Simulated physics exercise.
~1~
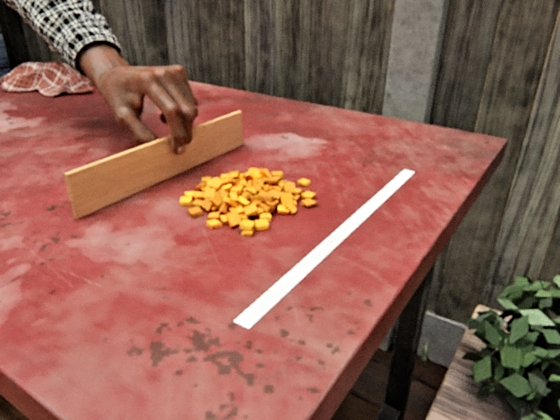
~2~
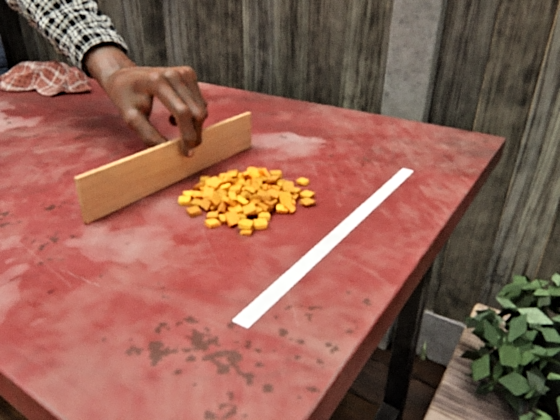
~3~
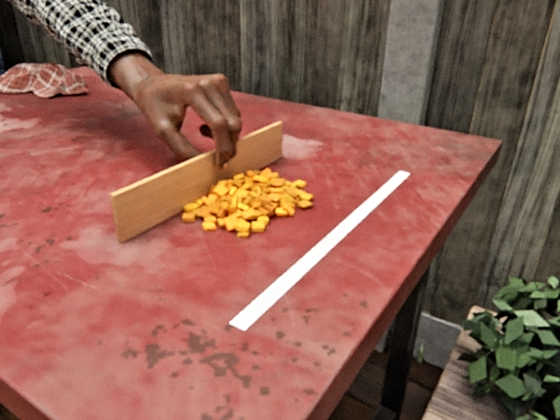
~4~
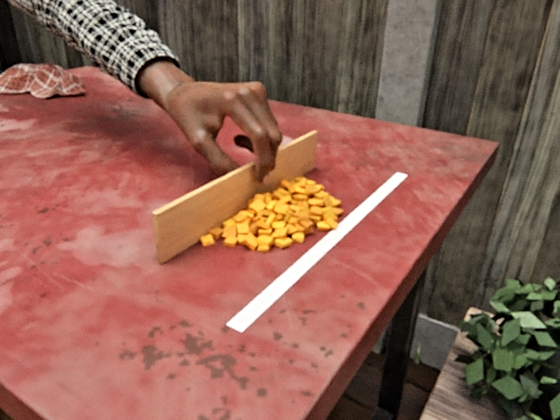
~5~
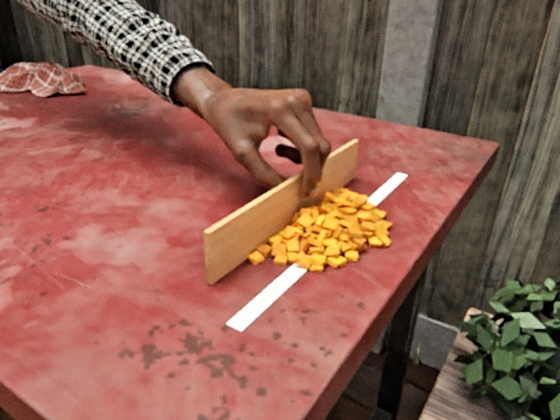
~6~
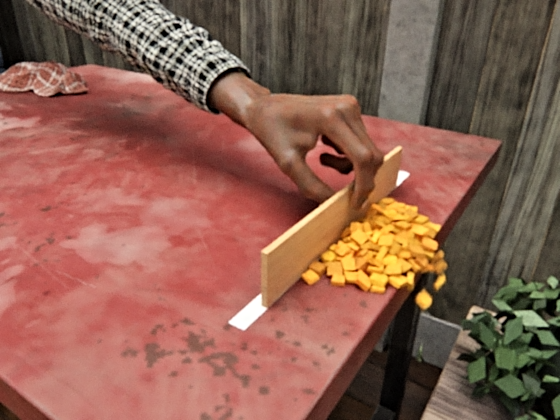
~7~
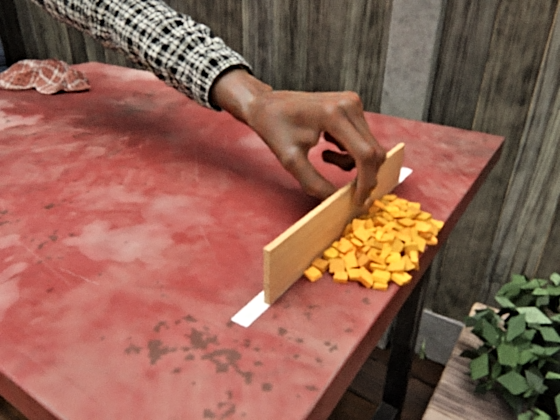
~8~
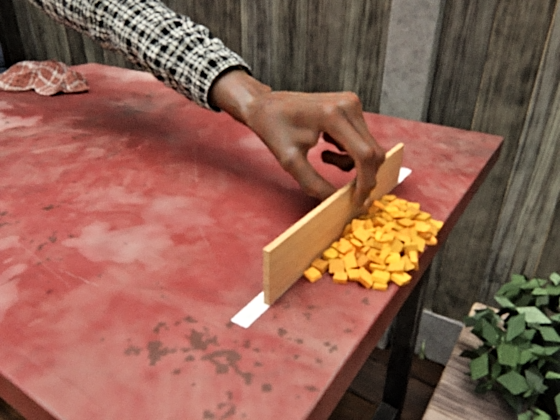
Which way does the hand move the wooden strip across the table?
The hand moves the wooden strip to the right, towards the white tape.
